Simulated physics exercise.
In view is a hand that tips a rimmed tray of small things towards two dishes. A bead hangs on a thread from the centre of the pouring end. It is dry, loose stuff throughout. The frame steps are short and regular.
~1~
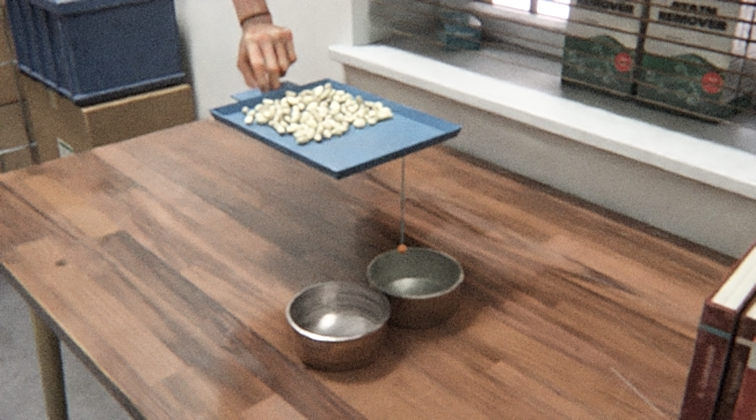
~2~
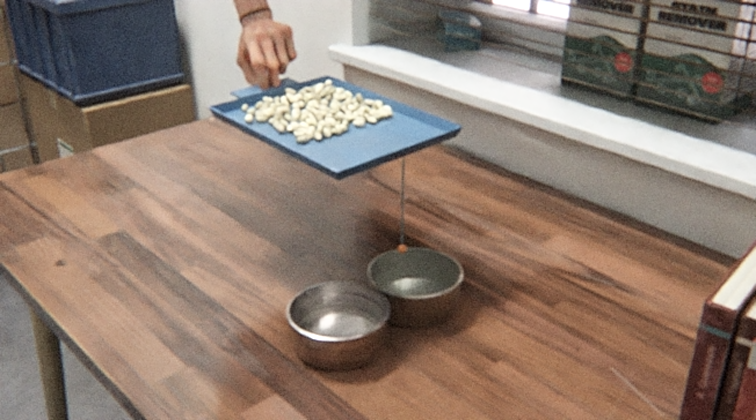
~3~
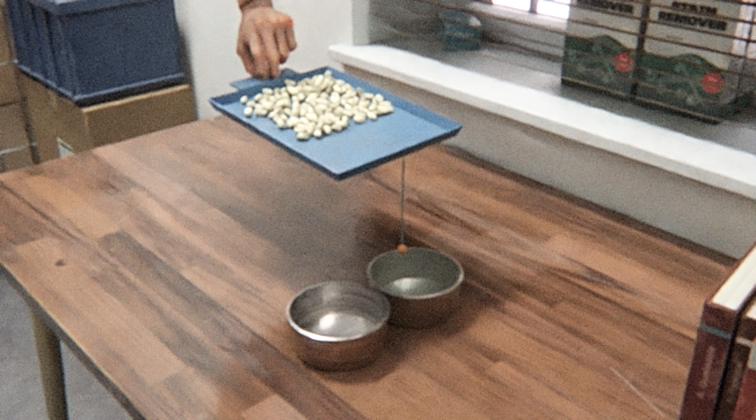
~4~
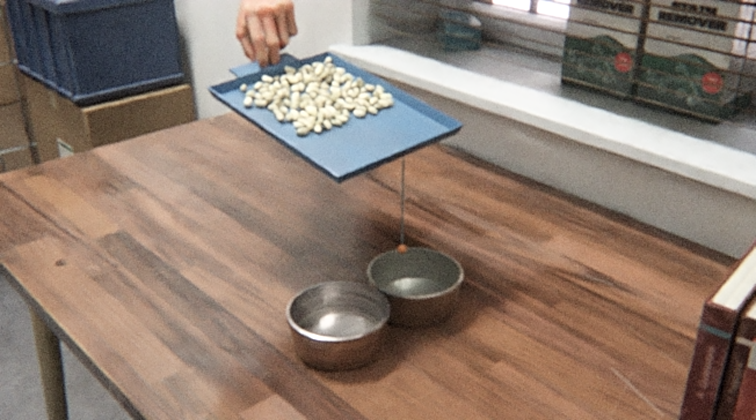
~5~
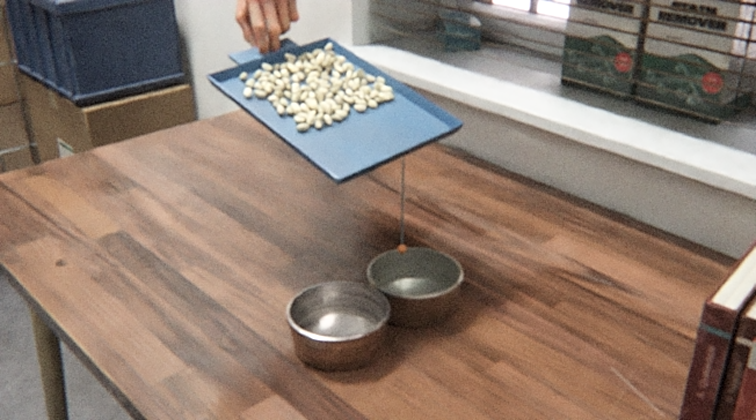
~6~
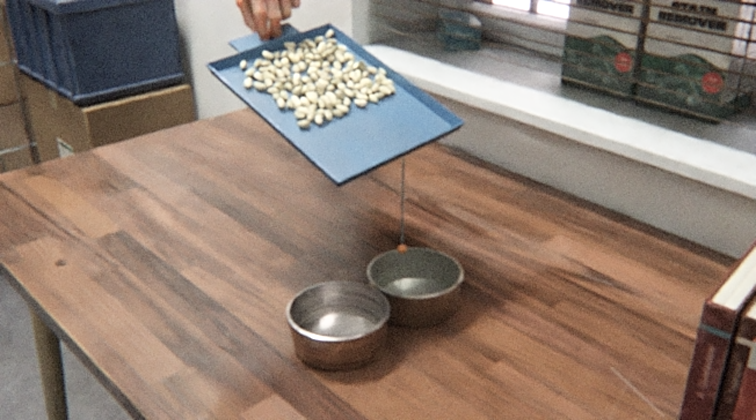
At first, a hand holds a blue rimmed tray of loose white beans nearly flat above a wooden table with two metal dishes. The hand then steadily raises the handle end, so the tray slopes more steeply toward the dishes, its left front corner dipping slightly, while the beans stay bunched near the handle.
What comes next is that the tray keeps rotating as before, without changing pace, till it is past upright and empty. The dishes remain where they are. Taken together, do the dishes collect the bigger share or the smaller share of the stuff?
Pretty clear the dishes gather most of what falls.
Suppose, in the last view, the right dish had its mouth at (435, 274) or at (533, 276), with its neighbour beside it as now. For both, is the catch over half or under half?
In the first position a majority, in the second a minority.
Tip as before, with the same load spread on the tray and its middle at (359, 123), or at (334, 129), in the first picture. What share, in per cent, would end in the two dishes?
From the first start you get 90 in a hundred, from the second 90 in a hundred.
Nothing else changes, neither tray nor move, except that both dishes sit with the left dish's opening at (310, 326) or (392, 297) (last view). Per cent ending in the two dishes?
The first try yields 70% and the second yields 70%.
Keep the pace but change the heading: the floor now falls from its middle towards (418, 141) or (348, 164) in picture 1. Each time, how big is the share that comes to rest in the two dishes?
The first comes to 20 %, while the second comes to 90 %.
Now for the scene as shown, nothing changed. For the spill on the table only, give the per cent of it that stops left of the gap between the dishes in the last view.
That's roughly 10 per cent of the pieces.
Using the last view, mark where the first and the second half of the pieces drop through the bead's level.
I'd say close to (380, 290) at first and close to (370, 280) later on.
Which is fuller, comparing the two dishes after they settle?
More winds up in the leftward dish.
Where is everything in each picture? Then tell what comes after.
In the first frame, corners of the pouring end at (338, 168) and (457, 126), level; middle of the load at (313, 113), white beans; left dish at (371, 345); right dish at (448, 303); bead on its thread at (402, 249).
In the second frame, corners of the pouring end at (338, 169) and (457, 126), level; middle of the load at (313, 111).
In the third frame, corners of the pouring end at (339, 170) and (457, 125), tipped barely, lowest at the left corner; middle of the load at (313, 105).
In the fourth frame, corners of the pouring end at (339, 173) and (458, 124), tipped a little, lowest at the left corner; middle of the load at (313, 95).
In the fifth frame, corners of the pouring end at (339, 175) and (458, 123), tipped a little, lowest at the left corner; middle of the load at (313, 86).
In the sixth frame, corners of the pouring end at (339, 177) and (459, 121), tipped clearly, lowest at the left corner; middle of the load at (314, 77); left dish at (371, 345); right dish at (448, 303).
Soon, tray tipped steeply; about two thirds on the tray; a stray few in the left dish; about a third in the air.
A while on, tray tipped right over; a small part on the tray; about half in the left dish; a small part in the right dish; about a quarter outside both; about a quarter in the air.
Towards the end, tray tipped past a quarter turn; about half in the left dish; about a quarter in the right dish; about a quarter outside both; a stray few in the air.
Finally, tray tipped past a quarter turn; about half in the left dish; about a quarter in the right dish; about a quarter outside both; a stray few in the air.
